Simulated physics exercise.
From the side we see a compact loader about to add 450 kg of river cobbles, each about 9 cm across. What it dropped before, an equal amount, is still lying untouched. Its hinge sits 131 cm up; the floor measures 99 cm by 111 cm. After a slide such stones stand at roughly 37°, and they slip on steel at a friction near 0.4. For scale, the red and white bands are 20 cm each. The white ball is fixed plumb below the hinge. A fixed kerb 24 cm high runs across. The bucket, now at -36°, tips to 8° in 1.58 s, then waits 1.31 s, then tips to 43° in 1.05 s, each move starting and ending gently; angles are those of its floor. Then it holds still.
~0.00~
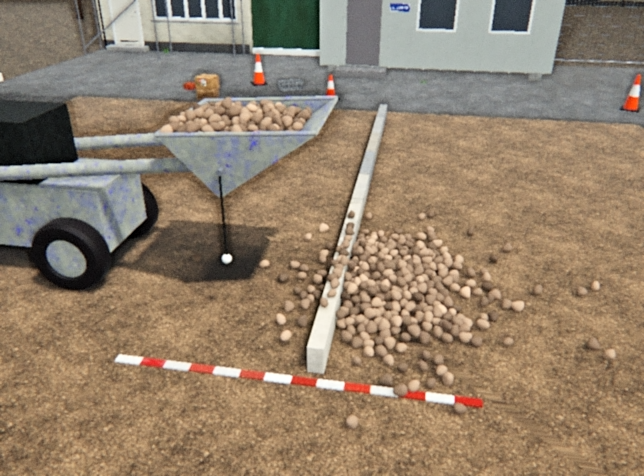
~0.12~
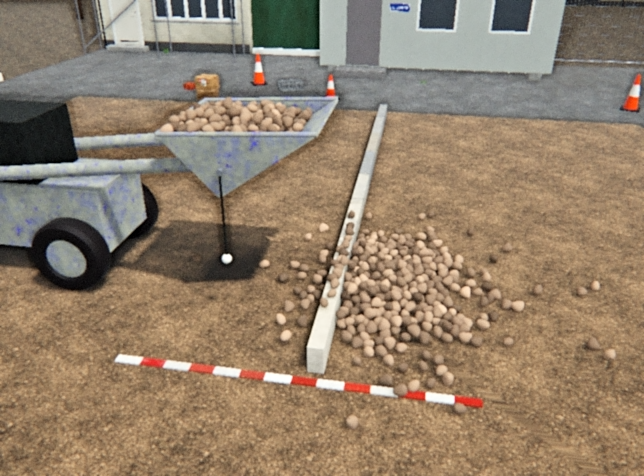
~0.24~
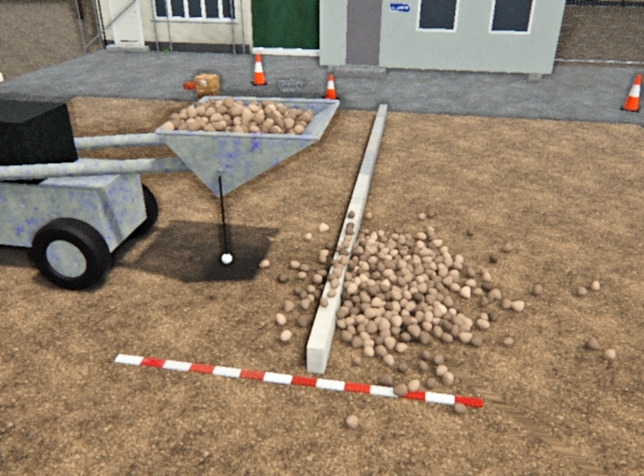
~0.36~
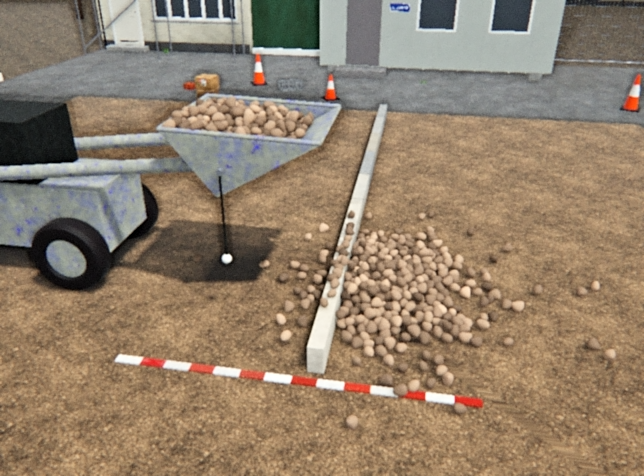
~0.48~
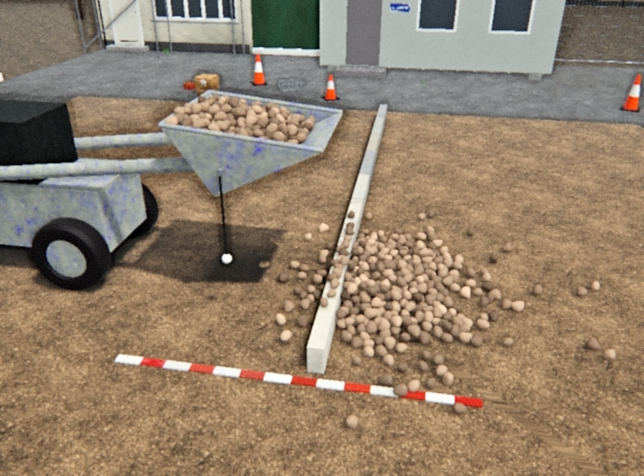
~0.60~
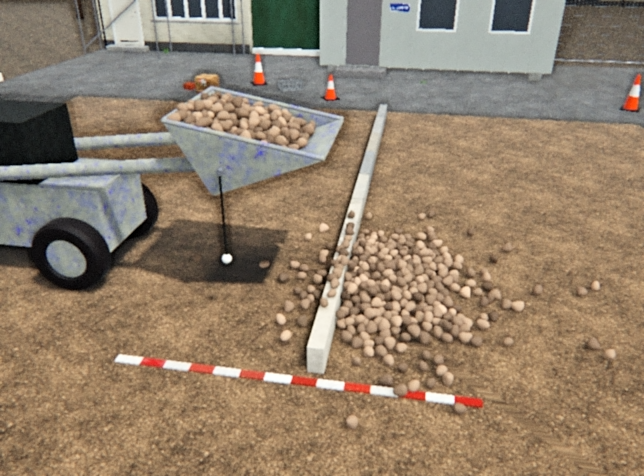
A pale, blue-blotched bucket full of brown stones, carried on a small wheeled loader at the left, is seen from a raised, unmoving viewpoint over a dirt yard. A heap of similar stones lies against a pale kerb, with a red-and-white striped strip in front and orange cones, paving and buildings behind. The bucket gradually tilts, its right edge dipping, while its stones shift slightly and everything else stays still.
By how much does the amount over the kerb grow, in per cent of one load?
Some 38 per cent is added.
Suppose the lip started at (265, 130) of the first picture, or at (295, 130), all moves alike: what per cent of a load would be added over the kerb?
First some 0, then 10 per cent.
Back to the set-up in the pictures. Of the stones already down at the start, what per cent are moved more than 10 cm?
Roughly 5 per cent of them.
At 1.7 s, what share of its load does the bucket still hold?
Roughly 100 per cent is still inside.
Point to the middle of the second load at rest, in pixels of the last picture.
Near (328, 269).
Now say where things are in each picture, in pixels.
The first picture shows lip at (316, 134), floor tilted -36°, highest stones at (237, 108). The earlier load is highest near (343, 255), 29 cm above ground level, 10 % on this side of the kerb, 90 % over the kerb.
The second picture shows lip at (317, 135), floor tilted -35°, highest stones at (237, 108); the stones move at 0.0 m/s on average.
The third picture shows lip at (318, 138), floor tilted -33°, highest stones at (229, 107); the stones move at 0.1 m/s on average.
In the fourth picture, the bucket is at -30°, its lip at (320, 144); the top of the load is at (229, 106); the stones move at 0.1 m/s on average.
In the fifth picture, the bucket is at -26°, its lip at (322, 151); the top of the load is at (218, 105); the stones move at 0.2 m/s on average.
The sixth picture shows lip at (324, 159), floor tilted -22°, highest stones at (216, 103); the stones move at 0.2 m/s on average.
After 1.2 s the floor is at 1°; in per cent of one load, 100 in the bucket, 10 on this side of the kerb, 90 over the kerb; the foremost stones are at (554, 301).
After 1.7 s the floor is at 8°; in per cent of one load, 100 in the bucket, 10 on this side of the kerb, 90 over the kerb; the foremost stones are at (554, 301).
After 4.4 s the floor is at 43°; in per cent of one load, 0 in the bucket, 74 on this side of the kerb, 126 over the kerb; the foremost stones are at (554, 301).
After 7.1 s the floor is at 43°; in per cent of one load, 0 in the bucket, 72 on this side of the kerb, 127 over the kerb; the foremost stones are at (554, 301). Net gain over the kerb, 38.
